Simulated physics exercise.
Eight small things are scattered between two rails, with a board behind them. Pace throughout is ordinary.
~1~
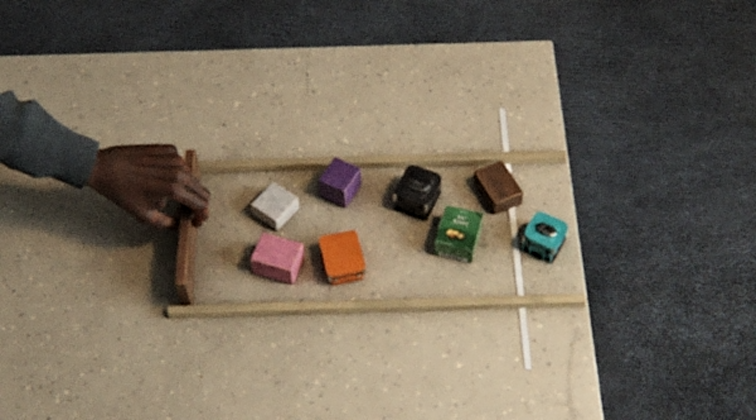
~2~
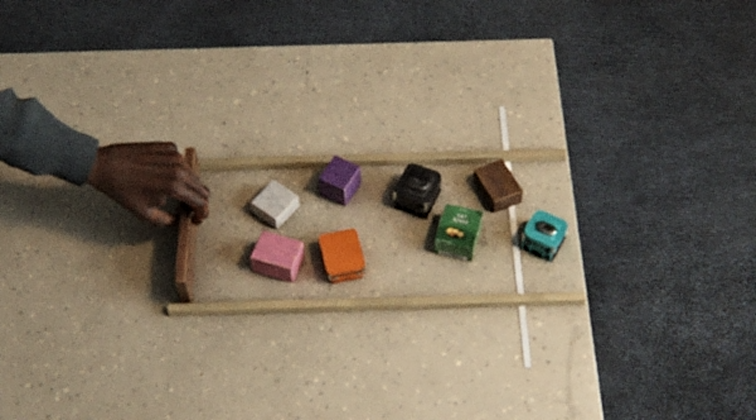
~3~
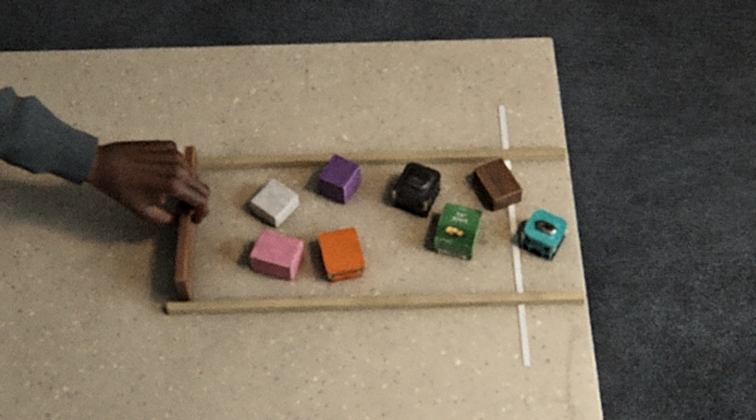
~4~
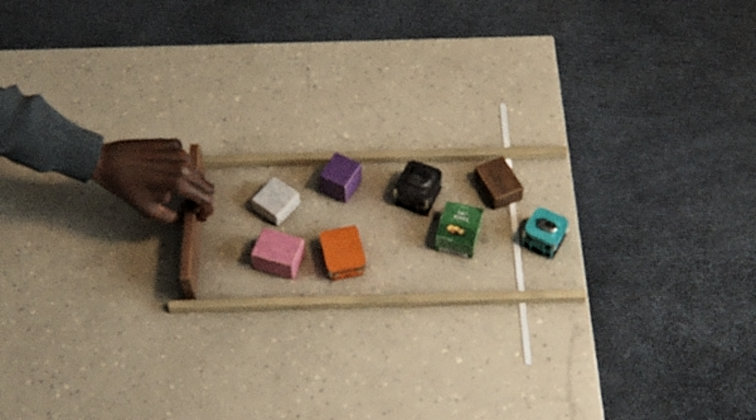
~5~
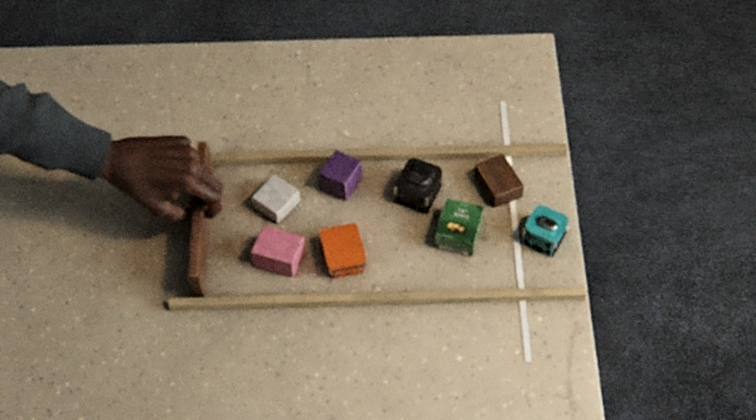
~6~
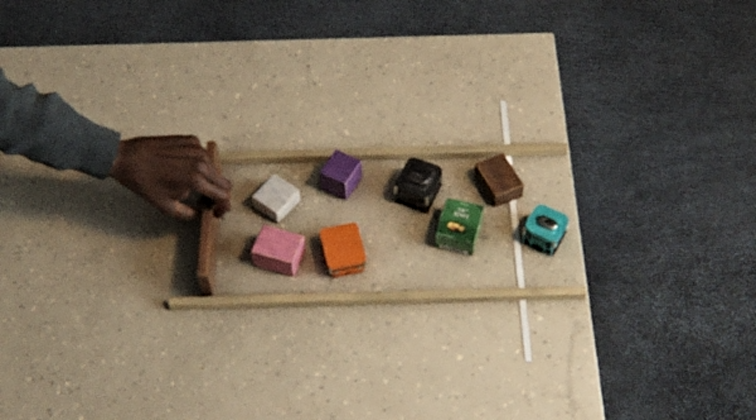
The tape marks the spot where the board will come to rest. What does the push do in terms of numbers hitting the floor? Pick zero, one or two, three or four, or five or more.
It sends three or four to the floor.
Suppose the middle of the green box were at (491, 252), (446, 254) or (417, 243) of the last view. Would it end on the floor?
Taking each place in turn, the object ends up off; ends up off; ends up off.
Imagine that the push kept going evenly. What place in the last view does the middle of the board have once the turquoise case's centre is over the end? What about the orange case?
The middle is at (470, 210) when it's the turquoise case, and at (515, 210) when it's the orange case.
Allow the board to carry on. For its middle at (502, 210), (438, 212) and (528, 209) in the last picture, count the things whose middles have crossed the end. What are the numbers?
By position: 3 / 0 / 5.
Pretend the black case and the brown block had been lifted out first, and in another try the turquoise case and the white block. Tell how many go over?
The counts: 2 and 1.
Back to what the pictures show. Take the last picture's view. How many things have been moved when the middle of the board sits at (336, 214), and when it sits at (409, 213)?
Tally: 4; 8.
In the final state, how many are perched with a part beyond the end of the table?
2 overhanging.
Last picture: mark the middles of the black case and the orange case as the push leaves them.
First: About (563, 171); second: About (582, 254).
A little later, none off yet; turquoise case at rest near (546, 230); brown block at rest near (499, 180); green box at rest near (460, 227).
Next, none off yet; turquoise case at rest near (546, 230); brown block moving near (502, 178); green box shifted about its own width near (492, 221).
Later still, none off yet; turquoise case shifted about its own width near (579, 238); brown block shifted about its own width near (560, 172); green box shifted well along near (552, 209).
When it is over, the number that fall off is three or four; down, green box, brown block and turquoise case.
